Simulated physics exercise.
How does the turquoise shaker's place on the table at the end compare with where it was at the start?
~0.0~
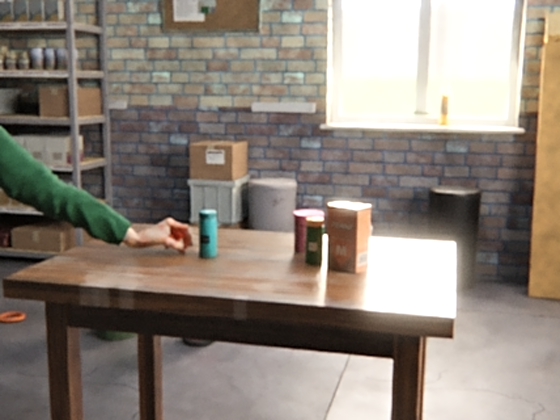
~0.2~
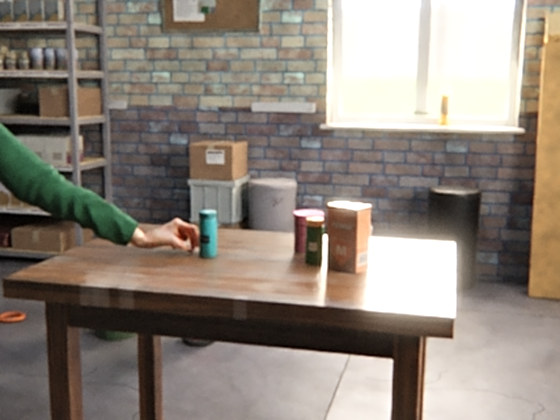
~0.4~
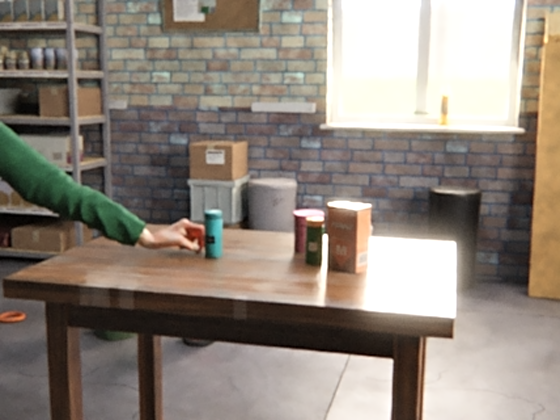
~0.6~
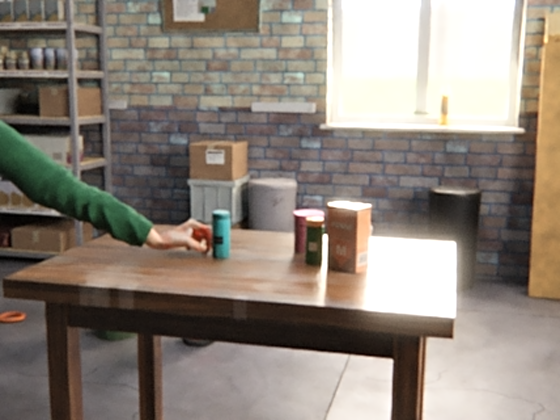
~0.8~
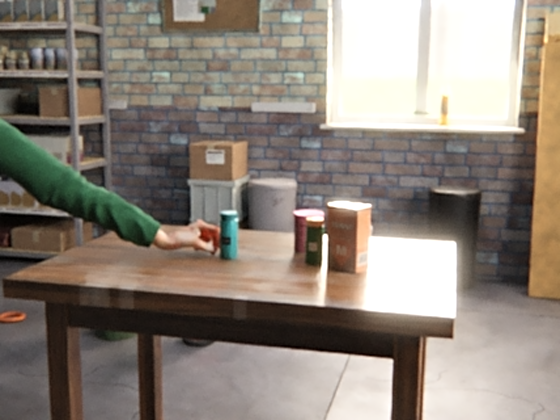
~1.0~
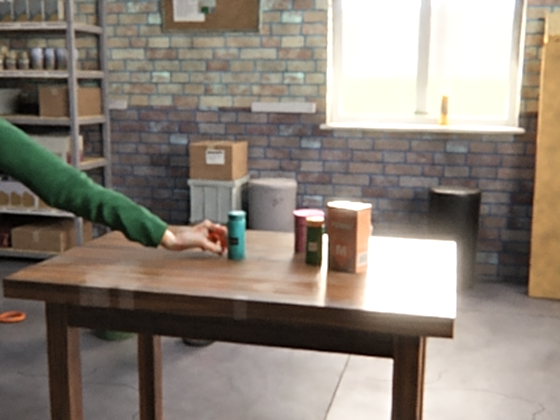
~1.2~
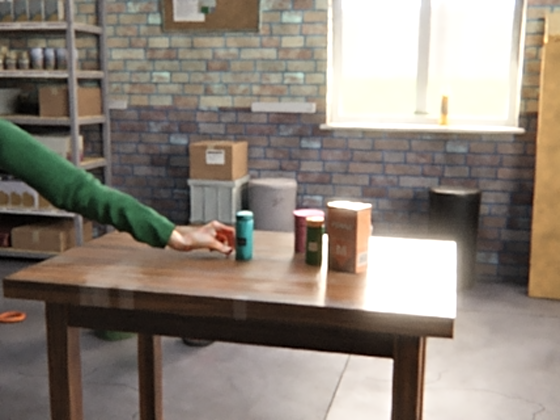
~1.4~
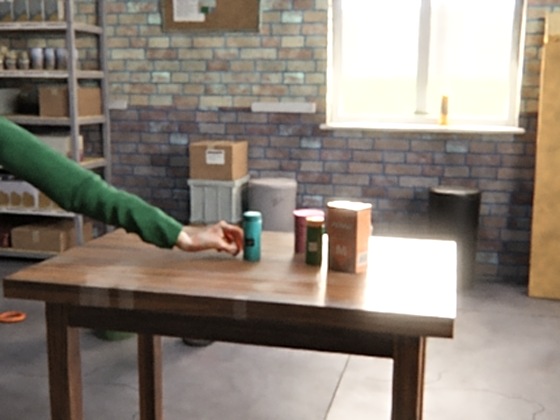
At the end the turquoise shaker stands a little farther to the right than it did at the start, closer to the pink tin, green shaker and orange packet but with a gap still left.
